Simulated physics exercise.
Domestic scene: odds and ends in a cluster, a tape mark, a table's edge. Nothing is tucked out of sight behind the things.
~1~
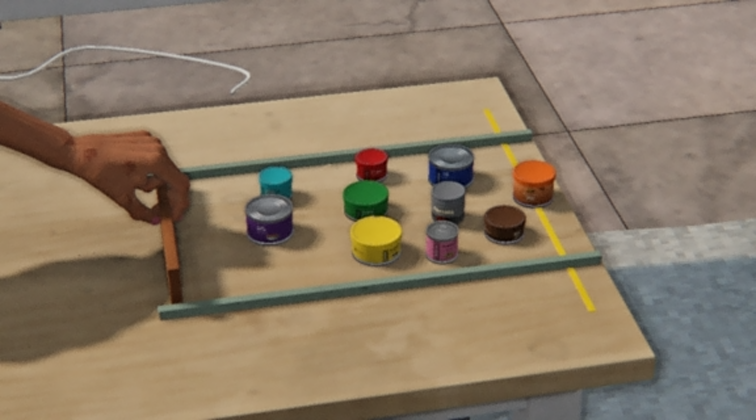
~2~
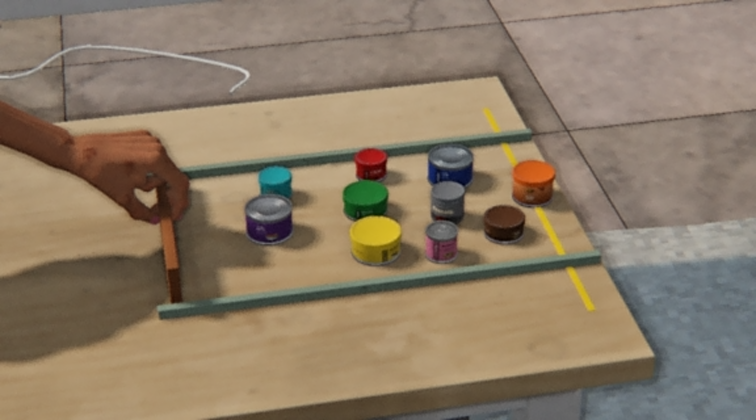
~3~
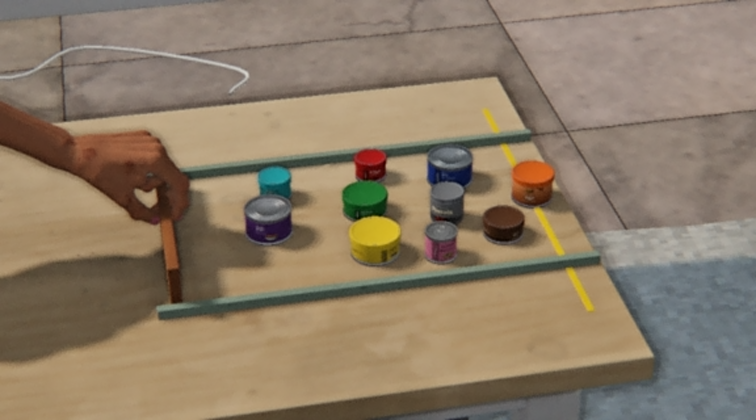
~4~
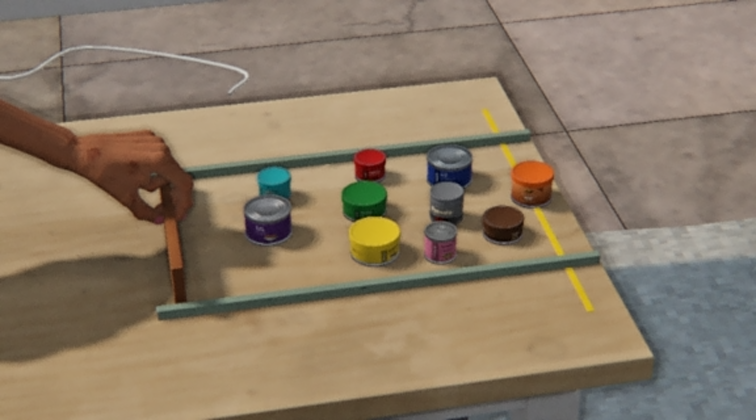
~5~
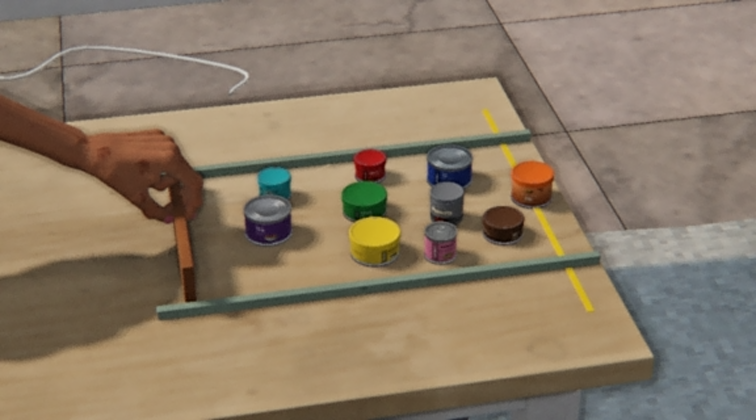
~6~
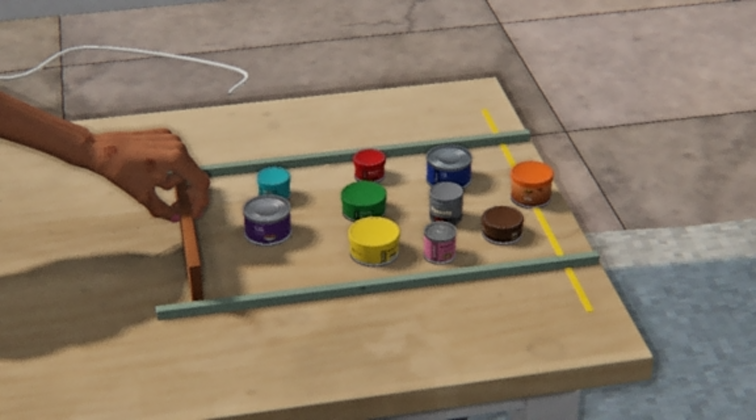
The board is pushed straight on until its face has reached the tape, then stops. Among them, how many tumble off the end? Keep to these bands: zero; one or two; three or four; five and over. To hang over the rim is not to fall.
The table is going to lose at least five pieces.
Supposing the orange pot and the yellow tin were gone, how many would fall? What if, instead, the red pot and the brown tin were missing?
Count of fallen: 4 / 4.
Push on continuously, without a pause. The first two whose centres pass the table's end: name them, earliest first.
The order is the orange pot, then the brown tin.
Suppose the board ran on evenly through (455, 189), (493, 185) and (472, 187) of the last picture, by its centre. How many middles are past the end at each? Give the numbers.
0, 1 and 0.
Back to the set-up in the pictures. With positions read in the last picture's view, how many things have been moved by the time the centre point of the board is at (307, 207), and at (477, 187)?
The count is 3 at the first point and 10 at the second.
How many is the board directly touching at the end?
Contact count: 5.
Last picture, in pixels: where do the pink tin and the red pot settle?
First at (576, 240); second at (521, 142).
Soon after, none off yet; orange pot at rest near (532, 185); brown tin at rest near (503, 226); blue tin at rest near (449, 168).
Then, none off yet; orange pot at rest near (532, 185); brown tin moving near (508, 227); blue tin moved about its own width near (466, 156).
At rest, the number that fall off is five or more; fallen, green tin, grey tub, blue tin, brown tin and orange pot.
